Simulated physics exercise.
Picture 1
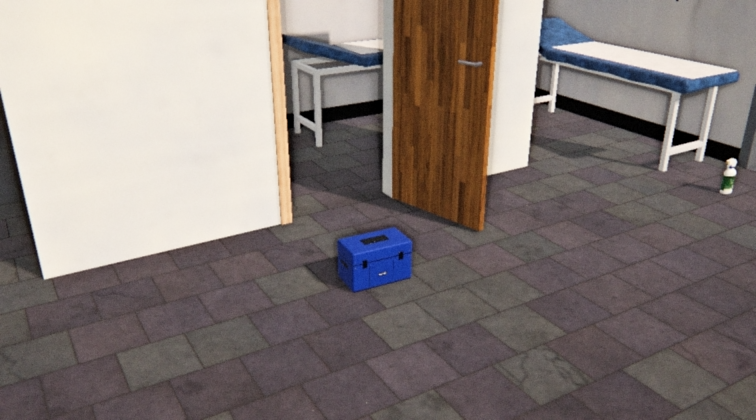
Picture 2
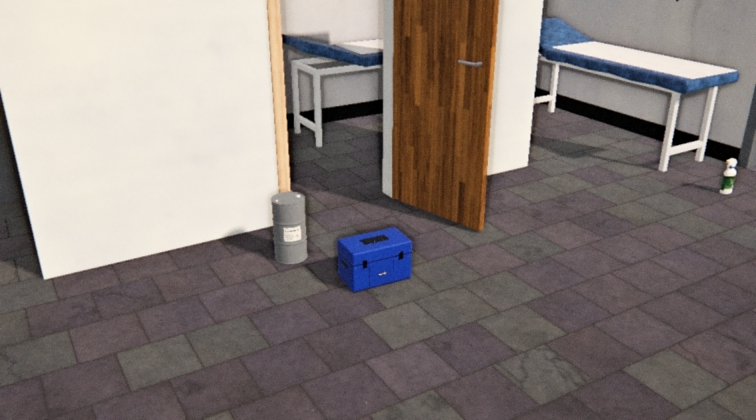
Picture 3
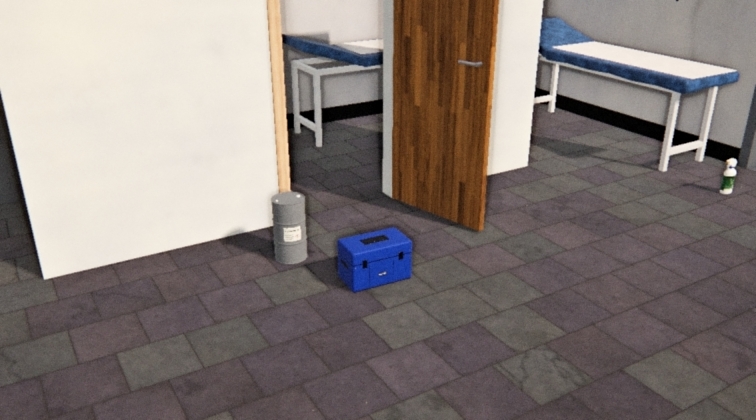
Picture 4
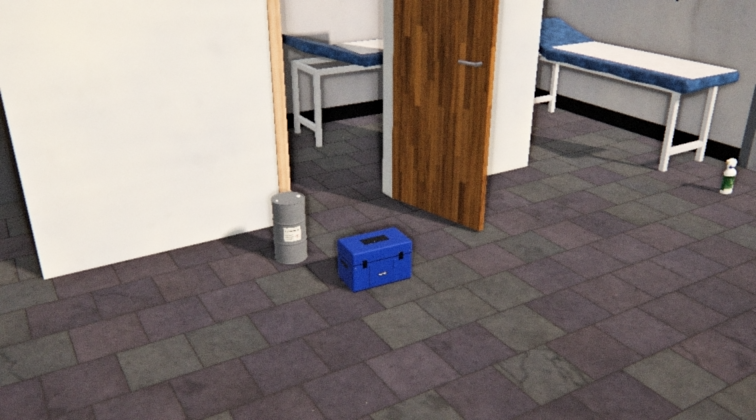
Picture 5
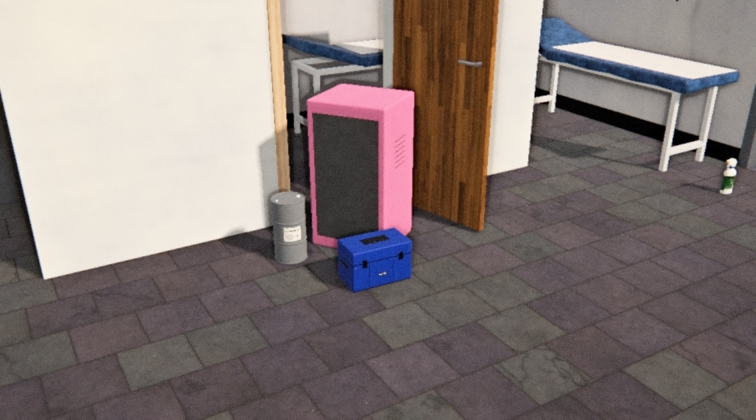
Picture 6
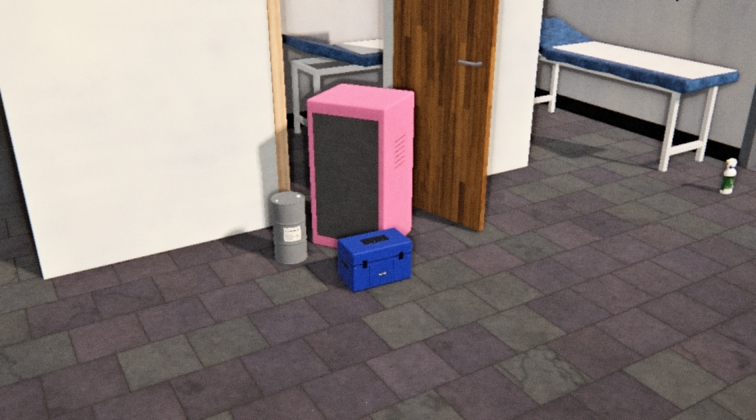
At the start, a wooden door stands wide open with a blue toolbox on the tiled floor in front of it. A grey canister then appears to the left of the toolbox, and later a tall pink appliance appears just behind them, while the door stays still.
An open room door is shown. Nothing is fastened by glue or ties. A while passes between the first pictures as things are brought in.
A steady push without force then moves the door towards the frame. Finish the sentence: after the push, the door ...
After the push, the door halts partway.
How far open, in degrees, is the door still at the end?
It comes to about 70°.
Then, 0.40 s after the last picture, open by 95°.
Then, 0.60 s after the last picture, open by 85°.
Then, 0.80 s after the last picture, open by 74°.
At rest, open by 72°; all 3 in place. Seen from the same camera at the end, pink appliance near (361, 170).
